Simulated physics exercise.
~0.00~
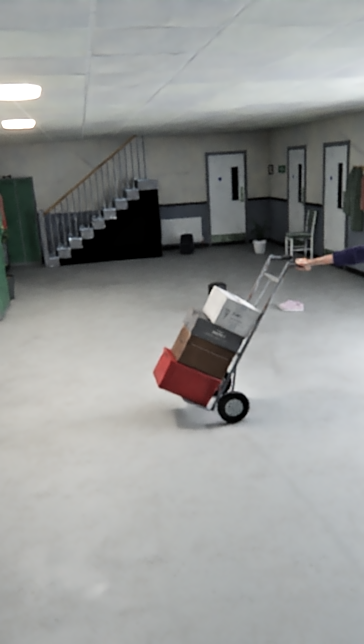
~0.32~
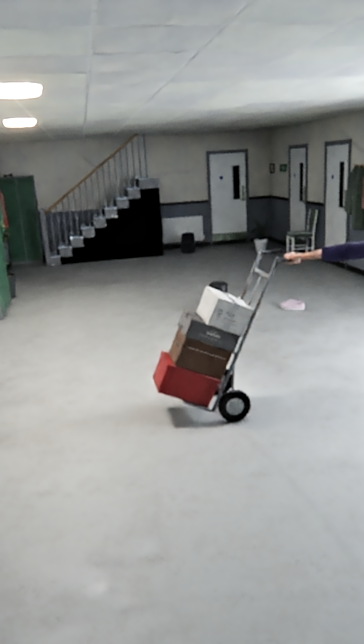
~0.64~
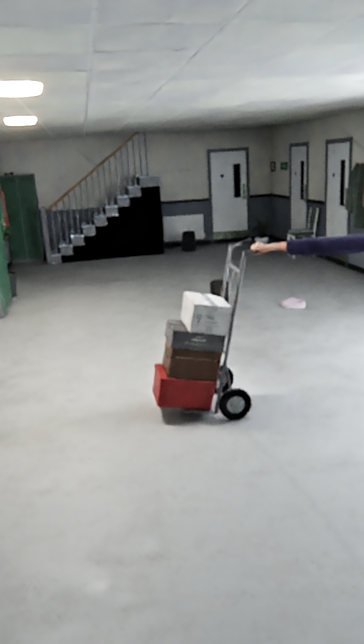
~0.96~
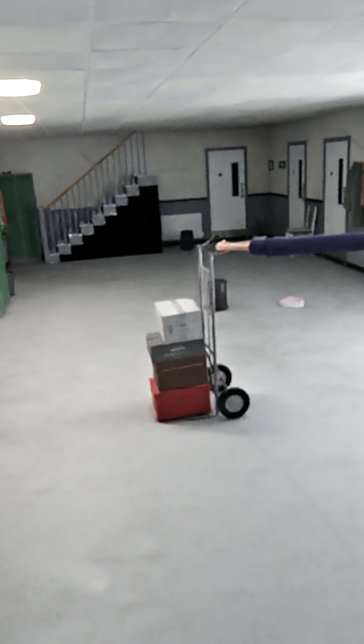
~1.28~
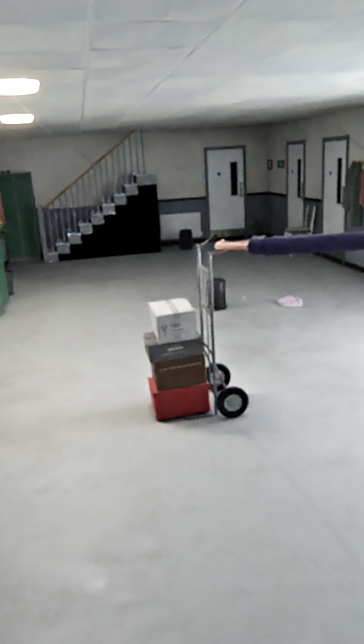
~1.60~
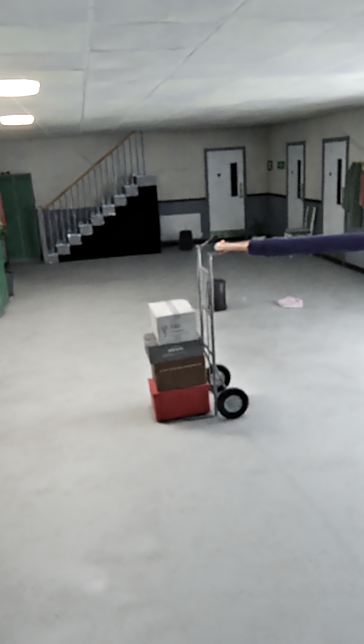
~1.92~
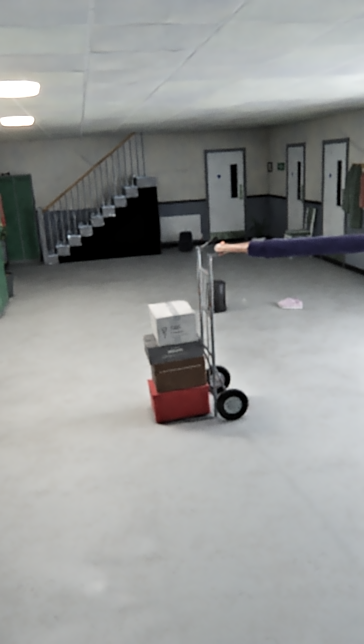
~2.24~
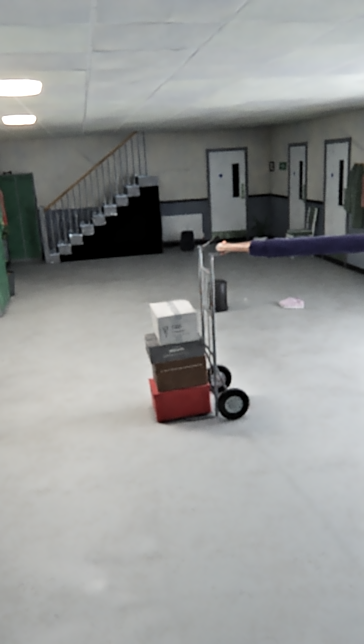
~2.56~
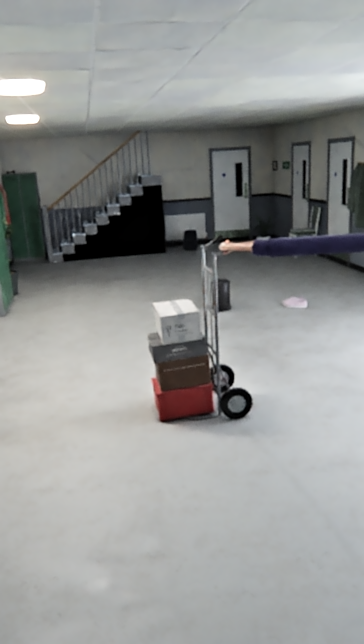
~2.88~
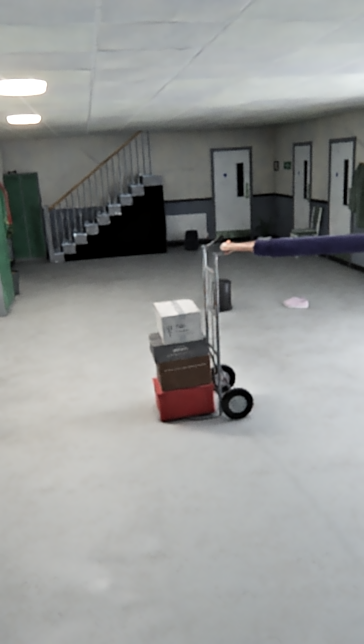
A wide room with a pale grey floor, a staircase on the far left and white doors at the back is seen from across the floor by a slightly swaying camera. Near the middle, a metal hand truck leans back to the right, carrying a red tote at the bottom, then a brown toolbox, a grey box and a white box on top. A purple-sleeved arm reaching in from the right holds the handle and swings the truck steadily upright. The truck stops abruptly, and the stack stays in order, settling upright with it. The hand keeps hold while everything rests still.
